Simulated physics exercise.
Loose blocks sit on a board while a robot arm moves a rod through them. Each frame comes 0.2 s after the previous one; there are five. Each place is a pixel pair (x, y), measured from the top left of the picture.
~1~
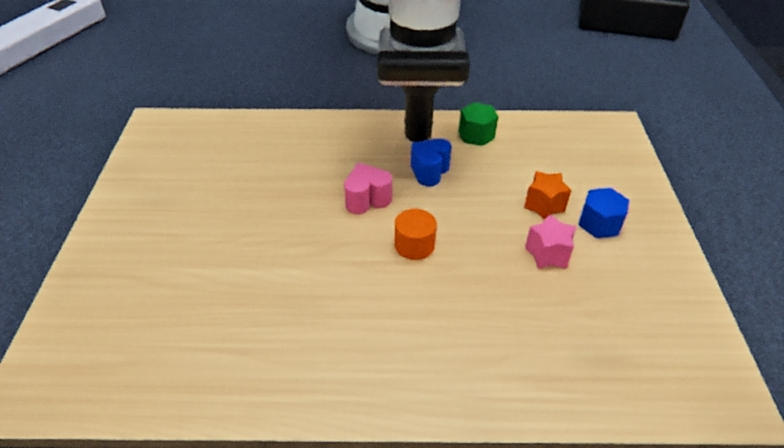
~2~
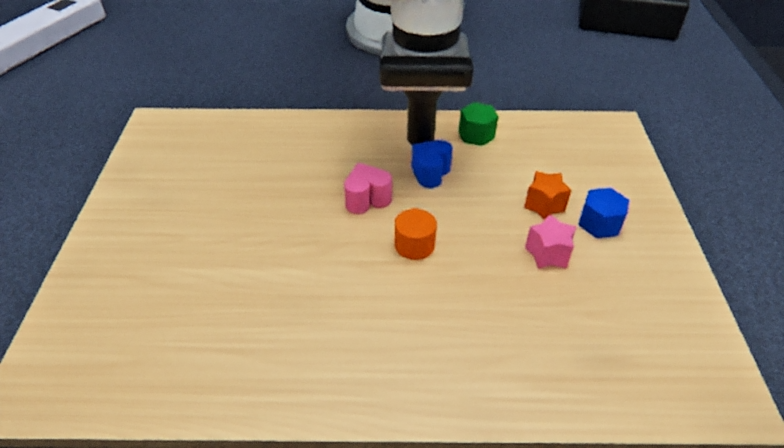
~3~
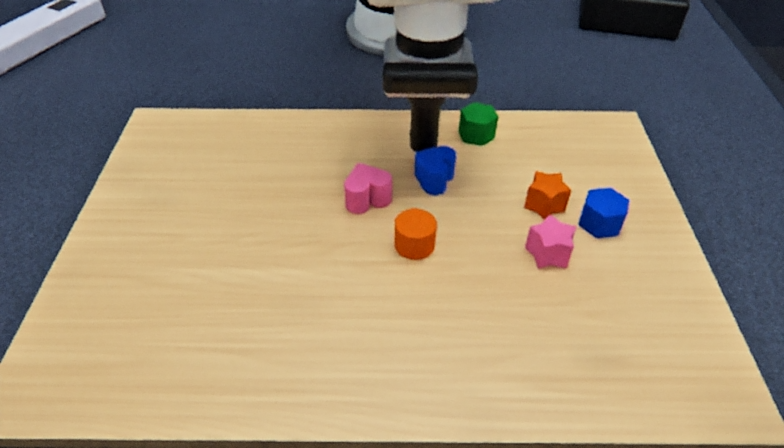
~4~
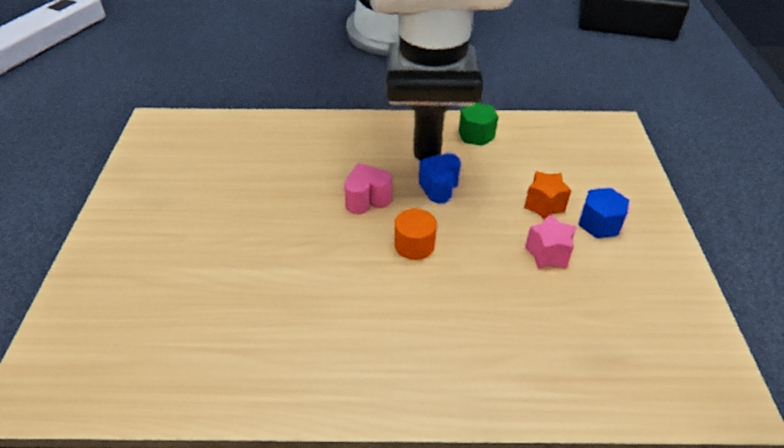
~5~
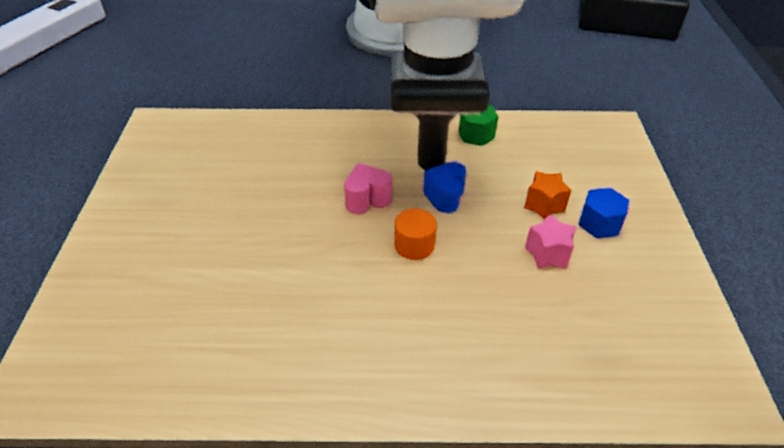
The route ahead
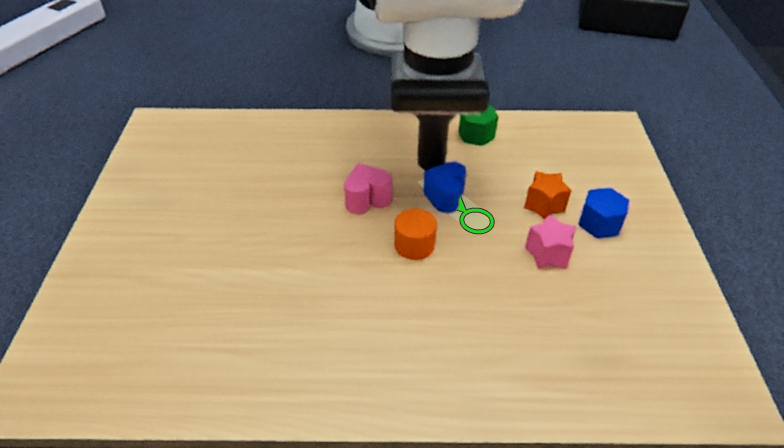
A pale wooden board lies on a dark blue-grey surface, seen from above and in front by a still camera. Near its back edge are a blue heart block and a green block, with a pink heart and orange round block nearby and an orange star, pink star and blue block rightward. The robot arm's dark rod moves slightly forward and right, pushing and turning the blue heart a short way.
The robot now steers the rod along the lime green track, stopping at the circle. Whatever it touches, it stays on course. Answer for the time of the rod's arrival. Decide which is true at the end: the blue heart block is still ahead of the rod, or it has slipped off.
It sits in front of the rod.
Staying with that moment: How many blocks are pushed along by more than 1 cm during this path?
Put simply, one block is moved more than 1 cm.
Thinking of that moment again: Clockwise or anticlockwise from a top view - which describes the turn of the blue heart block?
It ends up turned clockwise.
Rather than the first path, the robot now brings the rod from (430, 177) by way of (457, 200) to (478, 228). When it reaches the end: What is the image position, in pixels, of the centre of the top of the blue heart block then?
Put as a pixel place, it's (491, 232).
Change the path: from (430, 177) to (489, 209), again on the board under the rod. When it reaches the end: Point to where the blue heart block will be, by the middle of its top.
Its top middle is near (479, 208).
Drawn move, from (430, 177) through (450, 199) to (477, 221).
On the path given first. Halfway along, rod (452, 185); blue heart block (467, 199).
At the end, rod (479, 207); orange round block still; blue heart block (490, 224), turned 30° clockwise.
